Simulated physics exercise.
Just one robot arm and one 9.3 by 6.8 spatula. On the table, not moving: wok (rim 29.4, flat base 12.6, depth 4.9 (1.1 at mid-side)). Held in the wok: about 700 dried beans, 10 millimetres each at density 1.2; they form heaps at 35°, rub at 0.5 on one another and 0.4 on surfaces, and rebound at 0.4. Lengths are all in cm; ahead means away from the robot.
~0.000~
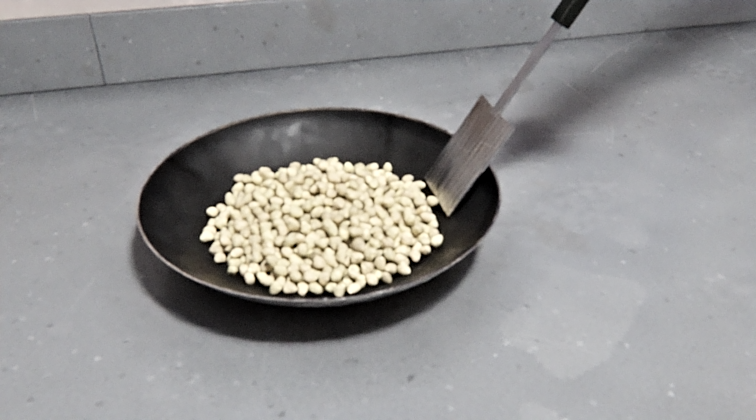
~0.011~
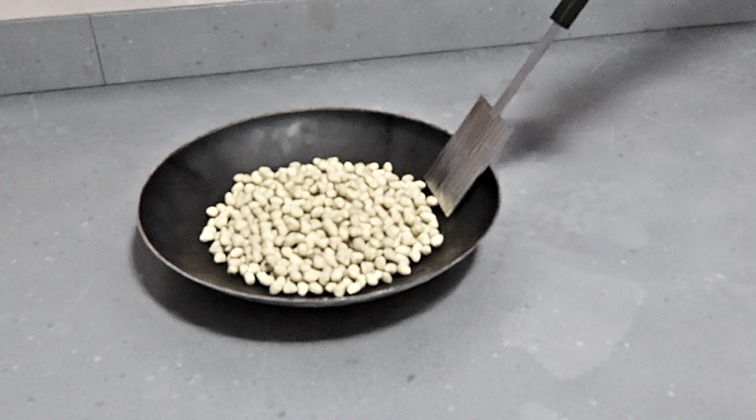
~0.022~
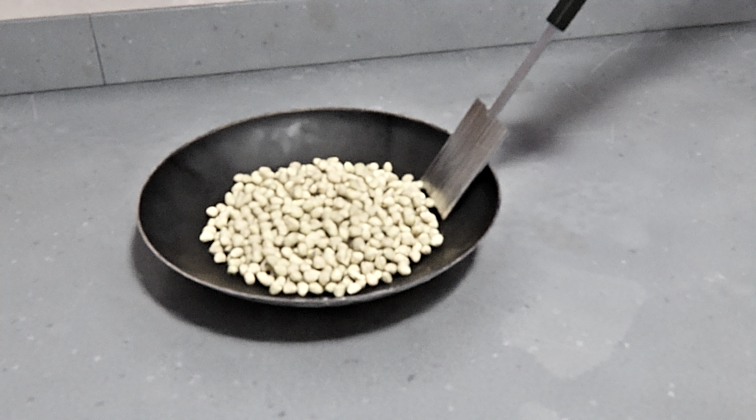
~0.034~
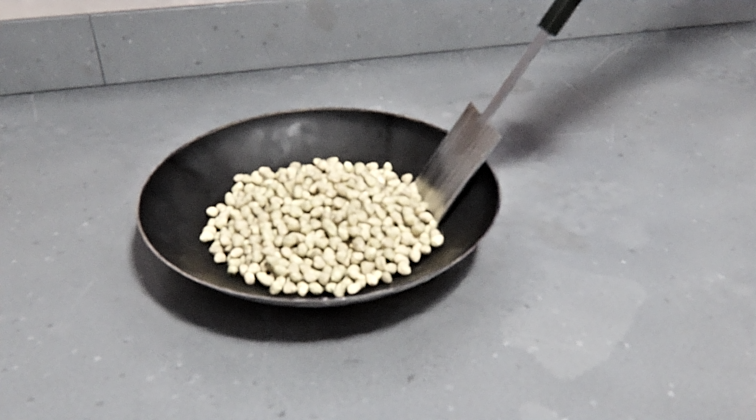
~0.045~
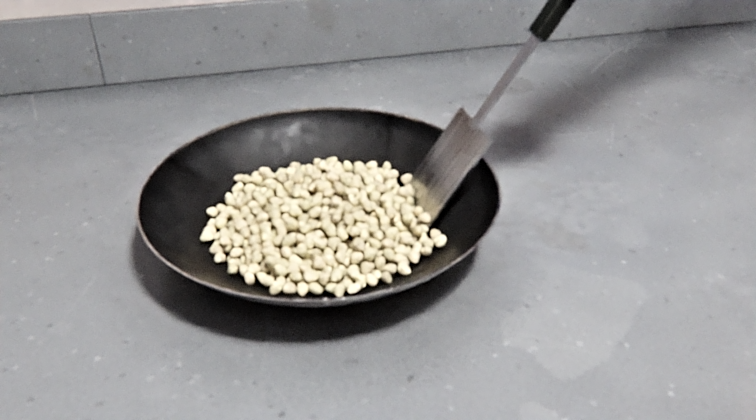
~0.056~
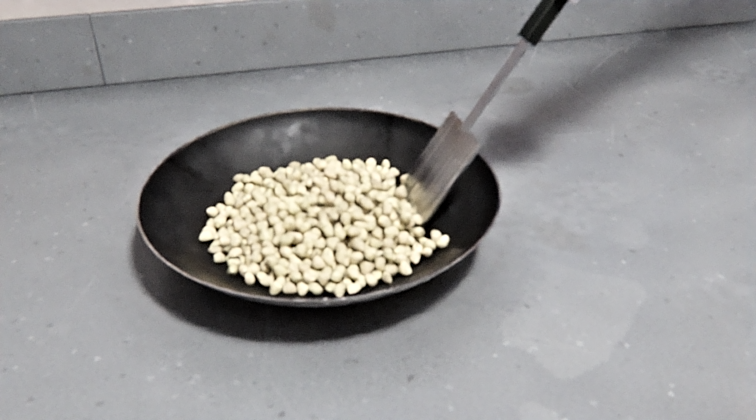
A black wok full of pale dried beans sat still on a gray table while a metal spatula with a black handle slid slightly left along its right side, nudging a few beans.
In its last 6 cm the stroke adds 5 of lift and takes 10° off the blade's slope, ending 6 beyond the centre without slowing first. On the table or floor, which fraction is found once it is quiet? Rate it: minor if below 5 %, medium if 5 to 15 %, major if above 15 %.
Rating: Minor.
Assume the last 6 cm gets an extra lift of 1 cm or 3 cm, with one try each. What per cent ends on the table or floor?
I'd put it near 5 in a hundred, then near 0 in a hundred.
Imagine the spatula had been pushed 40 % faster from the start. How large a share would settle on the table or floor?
It would be near 5 per cent.
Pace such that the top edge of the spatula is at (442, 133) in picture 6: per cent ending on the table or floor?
Some 10 per cent.
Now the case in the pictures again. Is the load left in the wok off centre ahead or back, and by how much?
What stays is shifted forward by around 4.5 cm.
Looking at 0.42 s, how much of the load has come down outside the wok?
Share at that moment: About 0 %.
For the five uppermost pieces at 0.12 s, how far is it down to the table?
I'd put them at about 4 centimetres above the table.
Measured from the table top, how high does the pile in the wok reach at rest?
Some 6.0 cm above the table.
After 0.12 s, sloping 57°, highest piece 5 above the table; 700 in the wok.
After 0.19 s, sloping 54°, highest piece 6 above the table; 700 in the wok.
After 0.42 s, sloping 47°, highest piece 6 above the table; 694 in the wok, 4 on the table or floor, 2 on the blade or in flight.
After 1.47 s, sloping 47°, highest piece 5 above the table; 694 in the wok, 6 on the table or floor.
At rest, 694 in the wok, 6 on the table or floor. That is 1 % on the table or floor.
